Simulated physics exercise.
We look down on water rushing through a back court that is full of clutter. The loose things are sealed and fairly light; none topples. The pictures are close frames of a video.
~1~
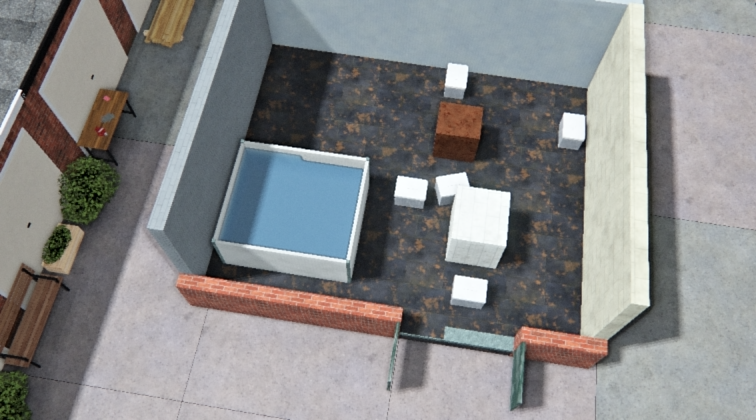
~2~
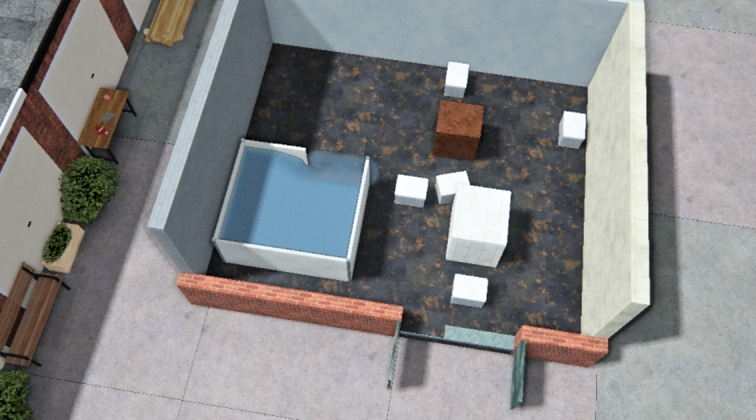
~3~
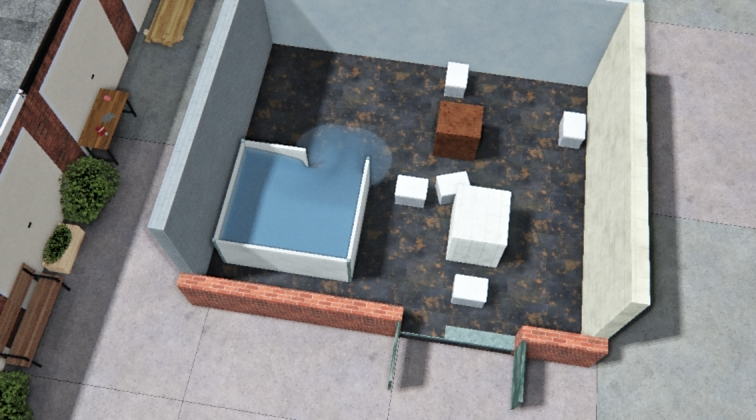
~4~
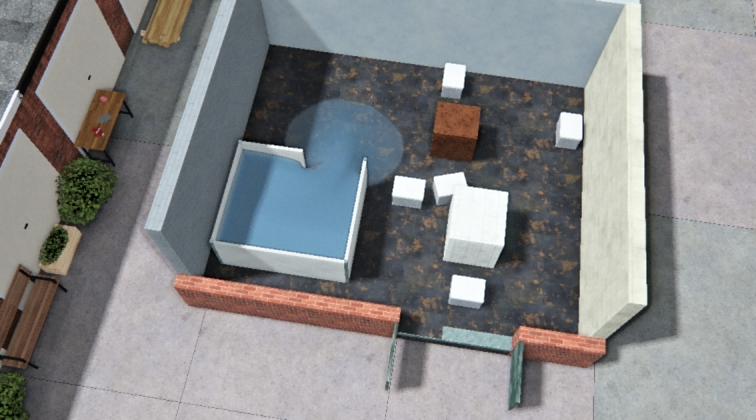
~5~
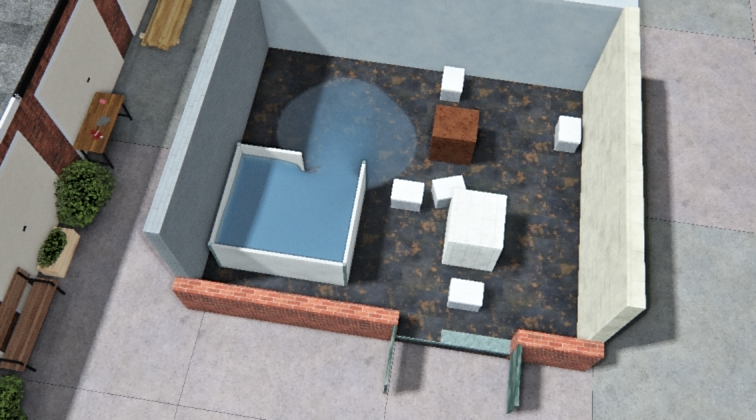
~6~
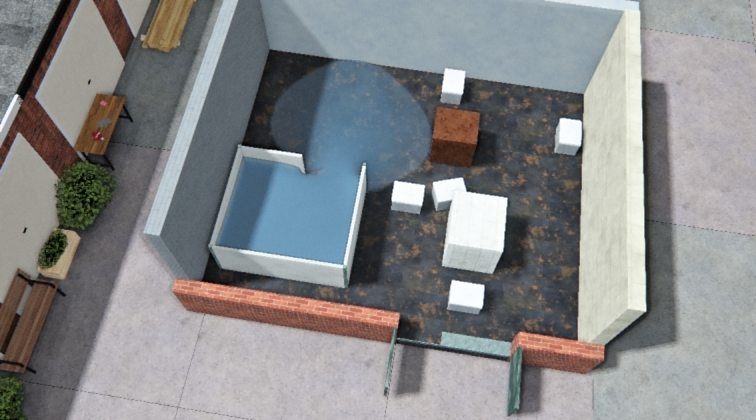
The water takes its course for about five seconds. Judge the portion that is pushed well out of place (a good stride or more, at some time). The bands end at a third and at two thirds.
Share: One to two thirds.
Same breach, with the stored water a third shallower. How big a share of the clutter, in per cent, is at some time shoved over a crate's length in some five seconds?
Some 40 per cent.
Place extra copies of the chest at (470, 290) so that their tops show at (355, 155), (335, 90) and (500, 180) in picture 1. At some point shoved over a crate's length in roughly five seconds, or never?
In that order: Yes, swept aside, short of that.
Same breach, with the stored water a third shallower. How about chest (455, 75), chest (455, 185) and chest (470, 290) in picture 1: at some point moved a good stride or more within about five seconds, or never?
One after the other: Moved that far, never so far, no.
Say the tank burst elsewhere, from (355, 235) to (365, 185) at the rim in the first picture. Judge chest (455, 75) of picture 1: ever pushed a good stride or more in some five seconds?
For that one: Short of that.
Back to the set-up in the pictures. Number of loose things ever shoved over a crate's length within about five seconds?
That makes 2.
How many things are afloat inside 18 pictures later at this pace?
I count 1.
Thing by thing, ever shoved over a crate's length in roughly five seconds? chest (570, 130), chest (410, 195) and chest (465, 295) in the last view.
One after the other: Pushed that far, no, less than that.
A moment on, 0 of 5 are well off their spots; 0 afloat.
Next, 1 of 5 are well off their spots; 0 afloat.
Later, 2 of 5 are well off their spots; 1 afloat.
In the end, 2 of 5 are well off their spots, and 2 have been at some point; 0 afloat.
